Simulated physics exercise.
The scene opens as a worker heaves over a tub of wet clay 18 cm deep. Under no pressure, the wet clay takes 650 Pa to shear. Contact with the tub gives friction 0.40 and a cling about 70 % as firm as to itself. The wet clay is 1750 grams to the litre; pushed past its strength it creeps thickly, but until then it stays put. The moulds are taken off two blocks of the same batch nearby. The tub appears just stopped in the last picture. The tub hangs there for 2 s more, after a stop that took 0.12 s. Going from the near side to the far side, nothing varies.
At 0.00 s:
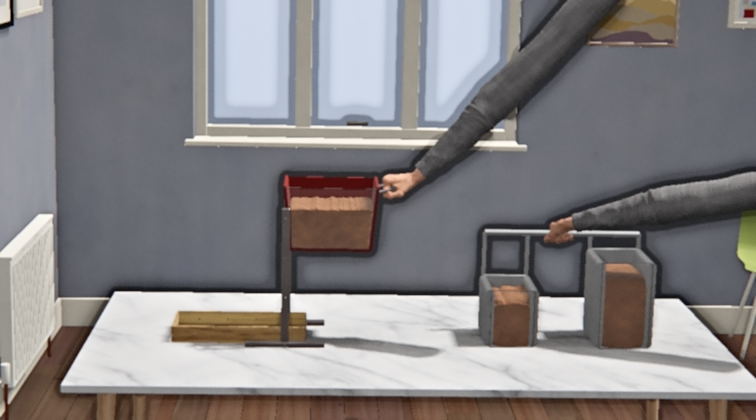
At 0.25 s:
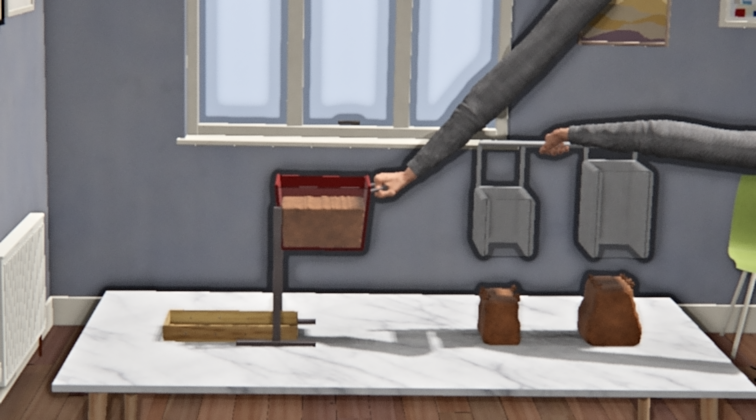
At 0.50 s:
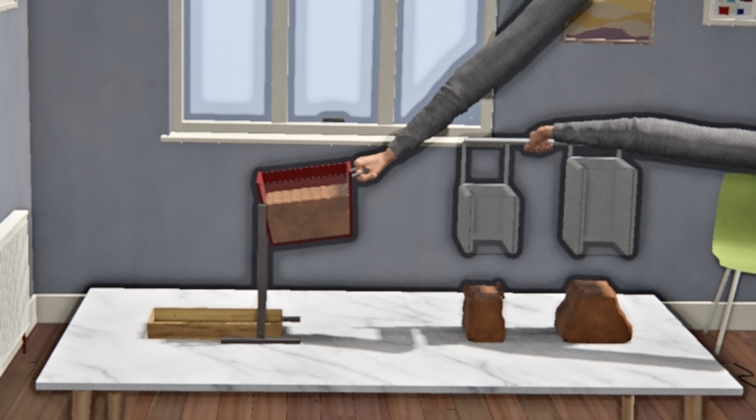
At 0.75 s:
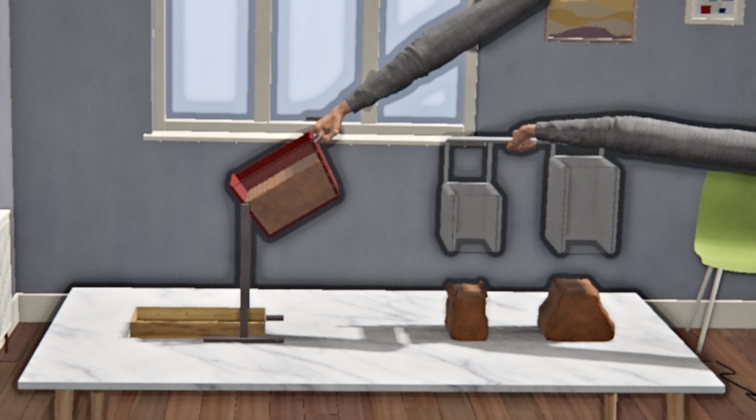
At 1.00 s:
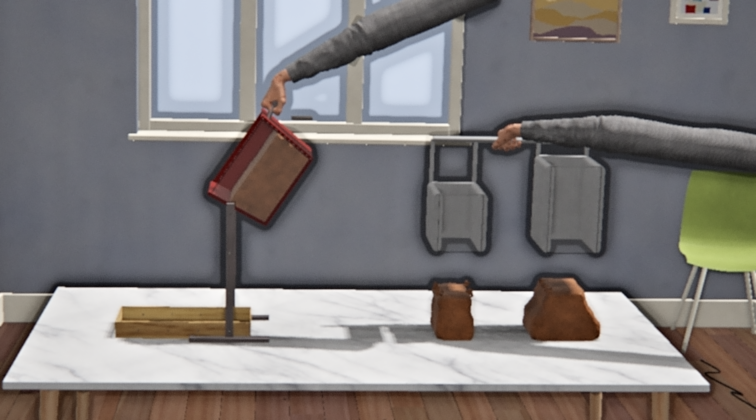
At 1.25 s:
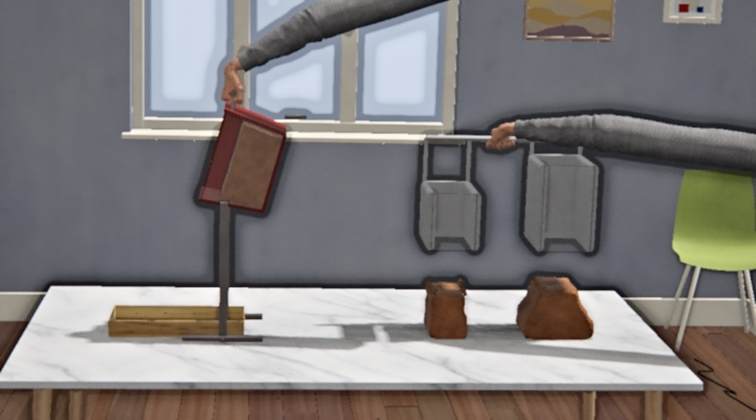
The video shows one hand lifting two grey moulds off brown clay blocks, the larger of which slumps, while another hand steadily tilts a red tub of clay on a stand leftward until it is steeply tipped above a wooden tray.
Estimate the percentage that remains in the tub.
Something like 100 % remains.
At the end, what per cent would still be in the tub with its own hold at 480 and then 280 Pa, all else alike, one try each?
You'd see 100 percent the first time and 65 percent the second.
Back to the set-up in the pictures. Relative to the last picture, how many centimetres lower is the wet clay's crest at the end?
3 cm.
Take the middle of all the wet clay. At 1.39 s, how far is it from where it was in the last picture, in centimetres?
Roughly 1 centimetres.
By 1.39 s, the tub is at 75 degrees and holds 100 %.
By 1.56 s, the tub is at 75 degrees and holds 100 %.
By 1.73 s, the tub is at 75 degrees and holds 100 %.
By 1.90 s, the tub is at 75 degrees and holds 100 %.
By 3.25 s, at the end, the tub is at 75 degrees and holds 100 %.
